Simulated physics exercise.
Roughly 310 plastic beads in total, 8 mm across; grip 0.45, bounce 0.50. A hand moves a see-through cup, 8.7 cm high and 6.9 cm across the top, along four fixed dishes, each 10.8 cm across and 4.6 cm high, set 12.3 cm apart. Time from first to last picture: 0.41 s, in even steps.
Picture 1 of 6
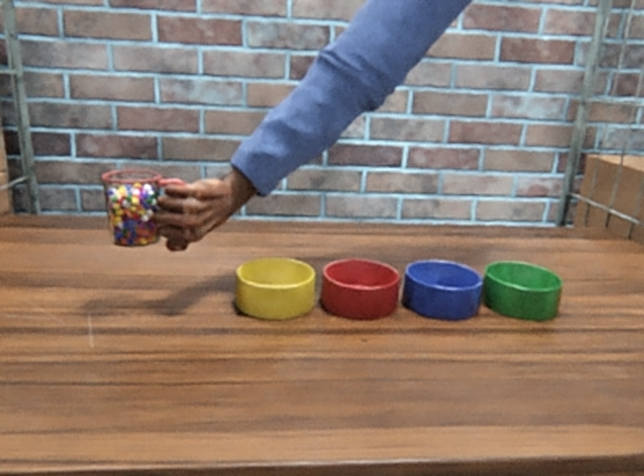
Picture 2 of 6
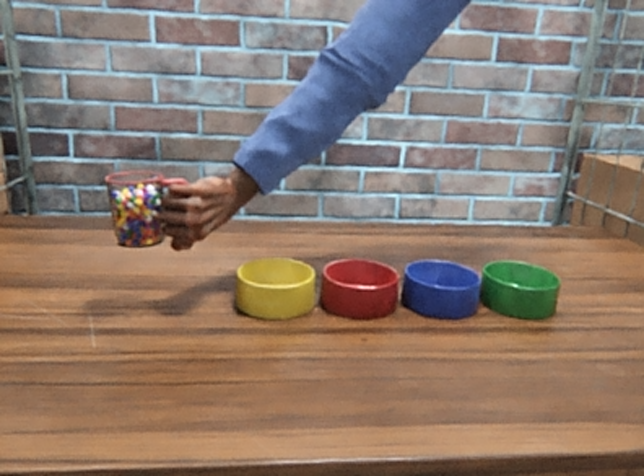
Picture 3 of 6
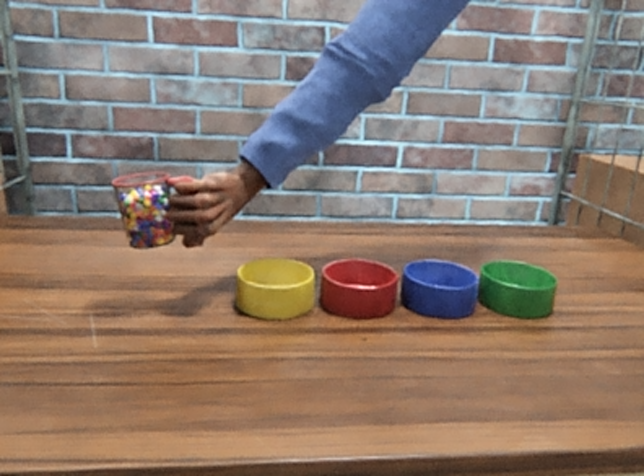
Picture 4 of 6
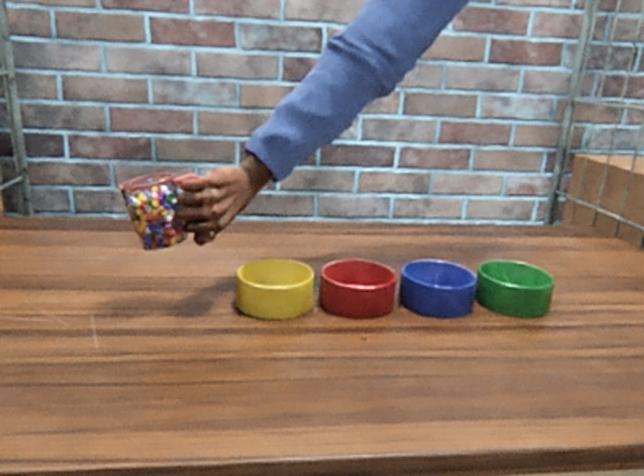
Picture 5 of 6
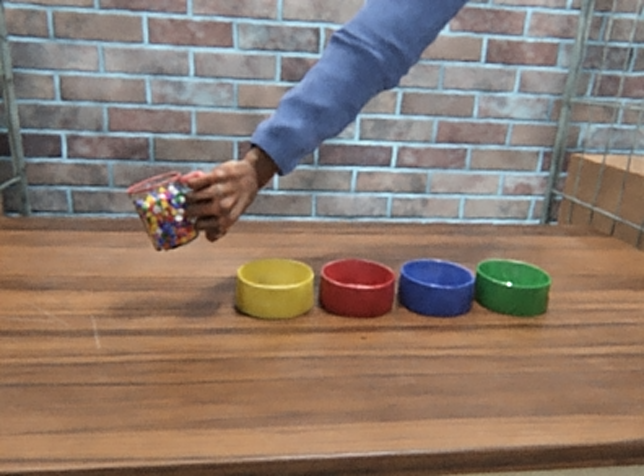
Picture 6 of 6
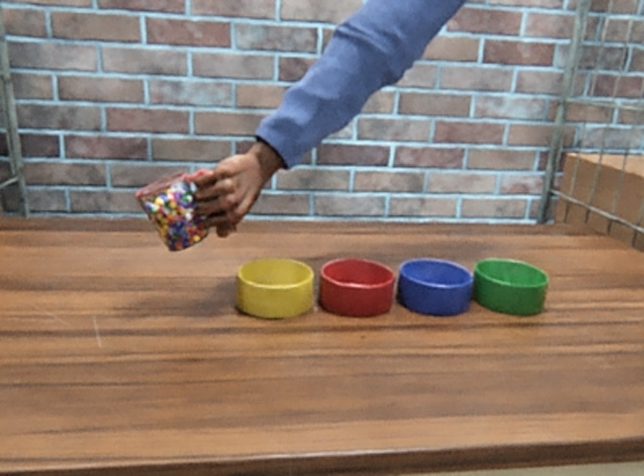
Hand in a blue sleeve moving a clear cup of colourful beads slightly right while gradually tilting it, beside four coloured dishes.
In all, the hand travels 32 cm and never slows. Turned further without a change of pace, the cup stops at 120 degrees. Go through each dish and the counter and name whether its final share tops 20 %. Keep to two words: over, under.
Red: It should not get past the one-in-five mark. Blue: It should not get past the one-in-five mark. Green: It should not get past the one-in-five mark. Yellow: It should get past the one-in-five mark. Counter: It should not get past the one-in-five mark.
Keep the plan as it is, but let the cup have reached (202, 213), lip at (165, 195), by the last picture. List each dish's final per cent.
The red dish keeps 50, the blue dish 0, the green dish 0 and the yellow dish 10.
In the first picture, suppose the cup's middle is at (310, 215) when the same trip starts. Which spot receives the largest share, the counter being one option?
Most of it lands at blue.
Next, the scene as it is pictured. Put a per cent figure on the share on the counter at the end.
5 %.
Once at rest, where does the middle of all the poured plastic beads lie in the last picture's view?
Somewhere near (279, 290) in the last picture.
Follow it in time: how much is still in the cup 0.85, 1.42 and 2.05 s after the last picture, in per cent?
Approx. 100 / 35 / 0 percent.
Then, 0.85 s after the last picture, tilt 82 degrees; cup holds 100 %.
Then, 1.42 s after the last picture, tilt 120 degrees; cup holds 35 %, yellow 60 %.
Then, 2.05 s after the last picture, tilt 120 degrees; cup holds 0 %, yellow 95 %.
In the end, red 0 %, blue 0 %, green 0 %, yellow 95 %, counter 5 %.
